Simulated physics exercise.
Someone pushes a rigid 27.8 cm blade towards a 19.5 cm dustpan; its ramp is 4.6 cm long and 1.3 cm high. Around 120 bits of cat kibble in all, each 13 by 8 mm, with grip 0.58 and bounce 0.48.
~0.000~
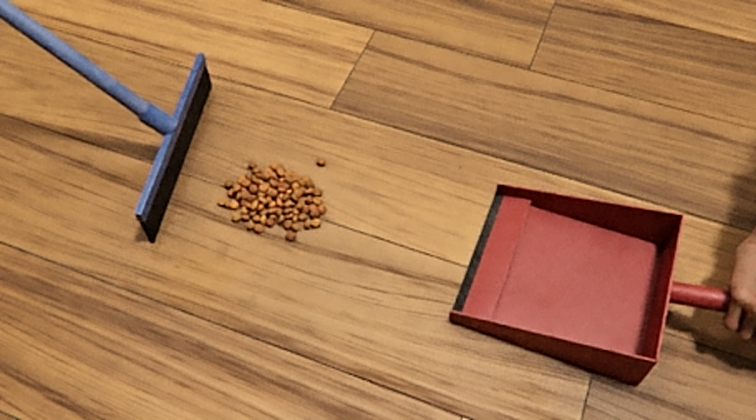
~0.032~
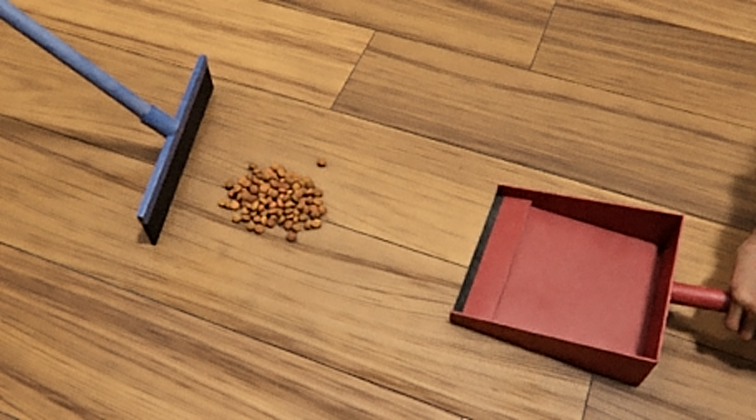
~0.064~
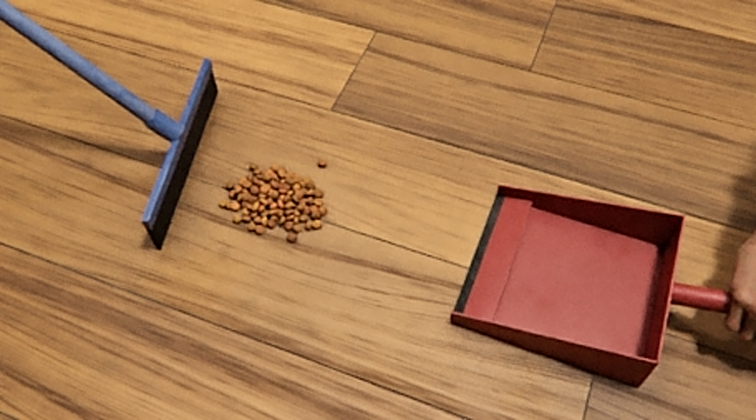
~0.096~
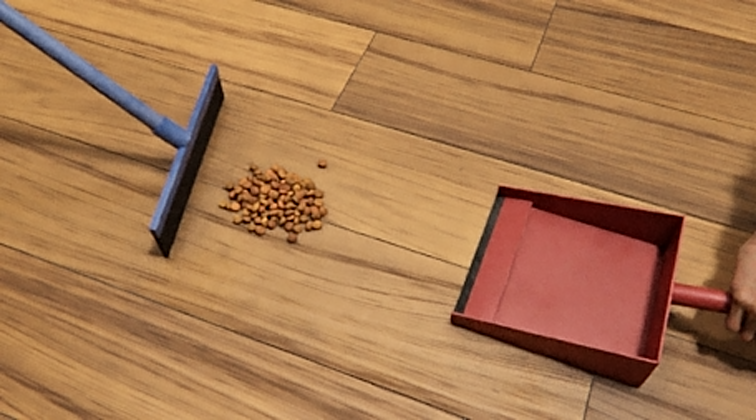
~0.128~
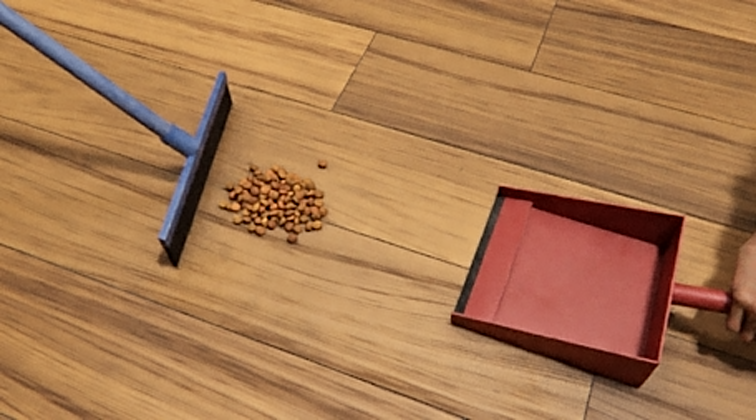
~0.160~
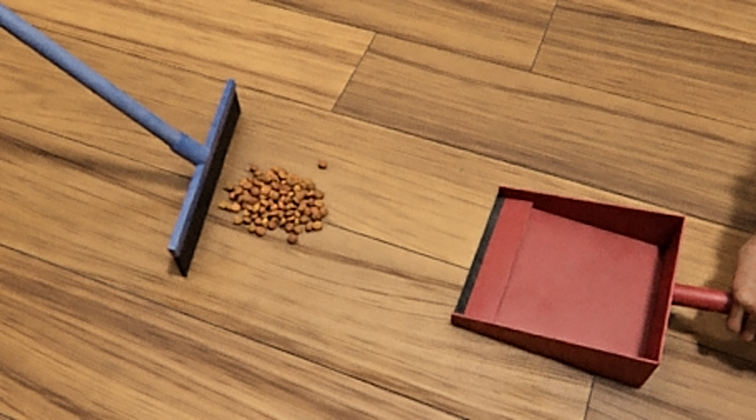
A blue-handled blade slides right across a wooden floor, nearing a still pile of kibble.
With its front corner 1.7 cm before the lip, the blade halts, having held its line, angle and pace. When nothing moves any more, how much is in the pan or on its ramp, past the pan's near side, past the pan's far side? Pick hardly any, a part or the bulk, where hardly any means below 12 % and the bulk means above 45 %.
Pan: Hardly any; near side: A part; far side: Hardly any.
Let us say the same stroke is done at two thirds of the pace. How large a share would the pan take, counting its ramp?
Then some 0 in a hundred.
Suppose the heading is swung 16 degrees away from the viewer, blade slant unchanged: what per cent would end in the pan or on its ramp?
I'd put it at close to 5 percent.
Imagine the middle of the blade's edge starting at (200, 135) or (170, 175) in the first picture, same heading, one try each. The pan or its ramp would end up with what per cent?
Close to 0 in a hundred, then close to 0 in a hundred.
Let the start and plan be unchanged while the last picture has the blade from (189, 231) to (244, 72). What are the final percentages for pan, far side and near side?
You'd see pan at 20, far at 5 and near at 0.
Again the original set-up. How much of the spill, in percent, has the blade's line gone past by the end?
Roughly 25 in a hundred.
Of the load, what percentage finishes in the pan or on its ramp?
Around 0 in a hundred.
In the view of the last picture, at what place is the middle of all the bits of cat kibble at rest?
I'd say roughly (426, 268).
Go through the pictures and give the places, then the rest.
In the first picture, blade from (141, 217) to (202, 61), moved 0.0 cm, 0 of the pieces shifted so far; middle of the pieces at (277, 198); pan at (576, 287).
In the second picture, blade from (143, 219) to (204, 63), moved 0.3 cm, 0 of the pieces shifted so far; middle of the pieces at (278, 199).
In the third picture, blade from (148, 224) to (208, 67), moved 1.2 cm, 0 of the pieces shifted so far; middle of the pieces at (278, 200).
In the fourth picture, blade from (156, 232) to (215, 72), moved 2.7 cm, 0 of the pieces shifted so far; middle of the pieces at (278, 200).
In the fifth picture, blade from (165, 242) to (223, 79), moved 4.6 cm, 0 of the pieces shifted so far; middle of the pieces at (279, 200).
In the sixth picture, blade from (175, 251) to (232, 87), moved 6.4 cm, 0 of the pieces shifted so far; middle of the pieces at (279, 201); pan at (578, 289). The blade's pace is about 0.59 m/s, heading 23 degrees towards the viewer's side.
After 0.44 s, middle of the blade 21 cm from the lip; 0 % over the lip, far side 0 %, near side 5 %.
After 0.63 s, middle of the blade 11 cm from the lip; 0 % over the lip, far side 0 %, near side 15 %.
Then, at 0.93 s, middle of the blade 5 cm from the lip; 0 % over the lip, far side 0 %, near side 25 %.
By 1.3 s all is still; pan 0 %, near side 25 %, far side 0 %, in front of the lip or behind the blade 75 %.
